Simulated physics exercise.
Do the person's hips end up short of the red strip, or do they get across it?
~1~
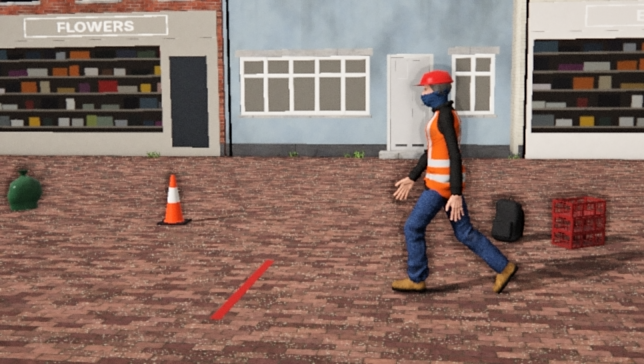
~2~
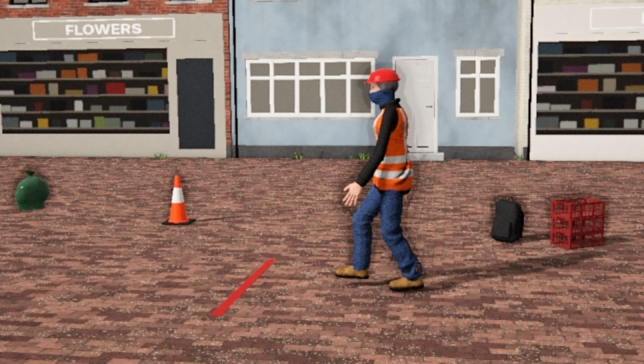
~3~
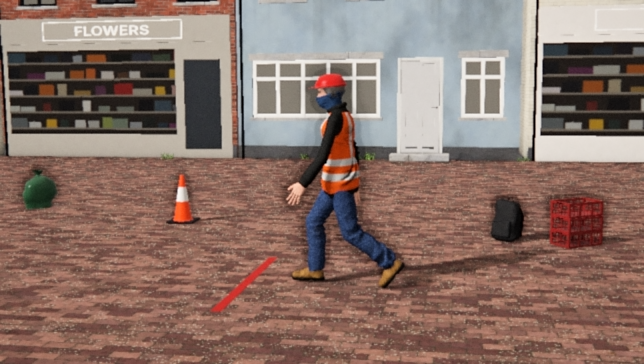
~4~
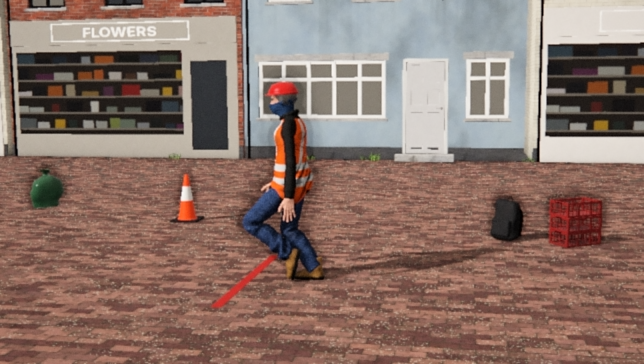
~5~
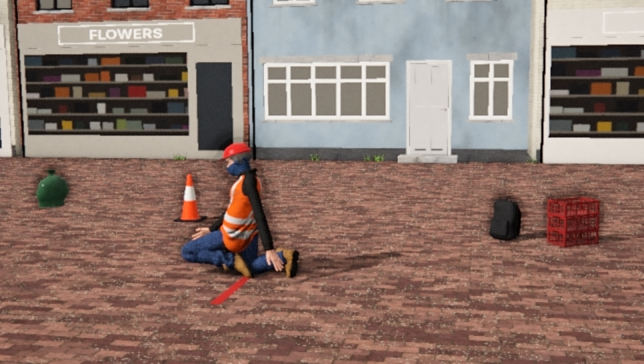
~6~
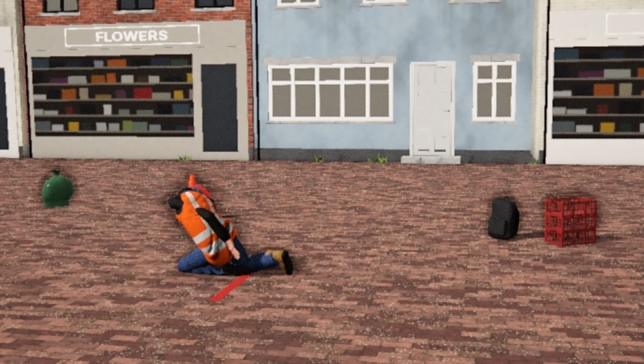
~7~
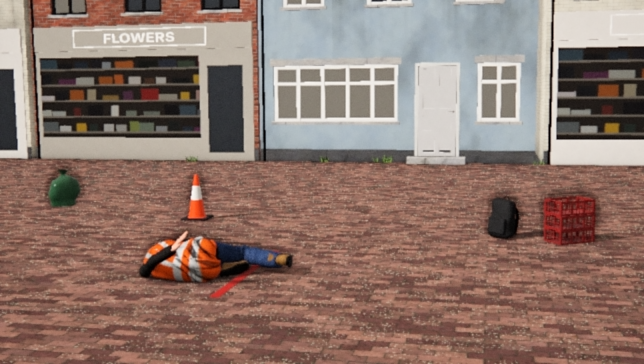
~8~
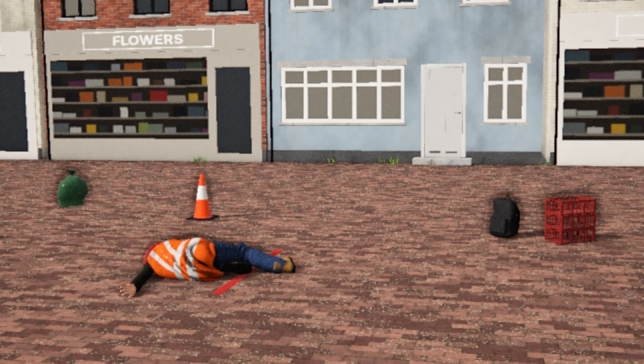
The person's hips get across the red strip, coming to rest on its left side as the body lies on the paving.
To begin with, a person in a red helmet, blue face covering and orange safety vest walks left across a brick-paved square, towards a red strip on the ground, with shops and a blue house behind. The steps continue past a black bag and red crate until the person nears the strip. There the knees bend and the body sinks down onto folded legs beside an orange cone. The torso then tips forward to the left and drops to the paving. Finally the person lies stretched out, head and chest beyond the strip, legs trailing back over it.
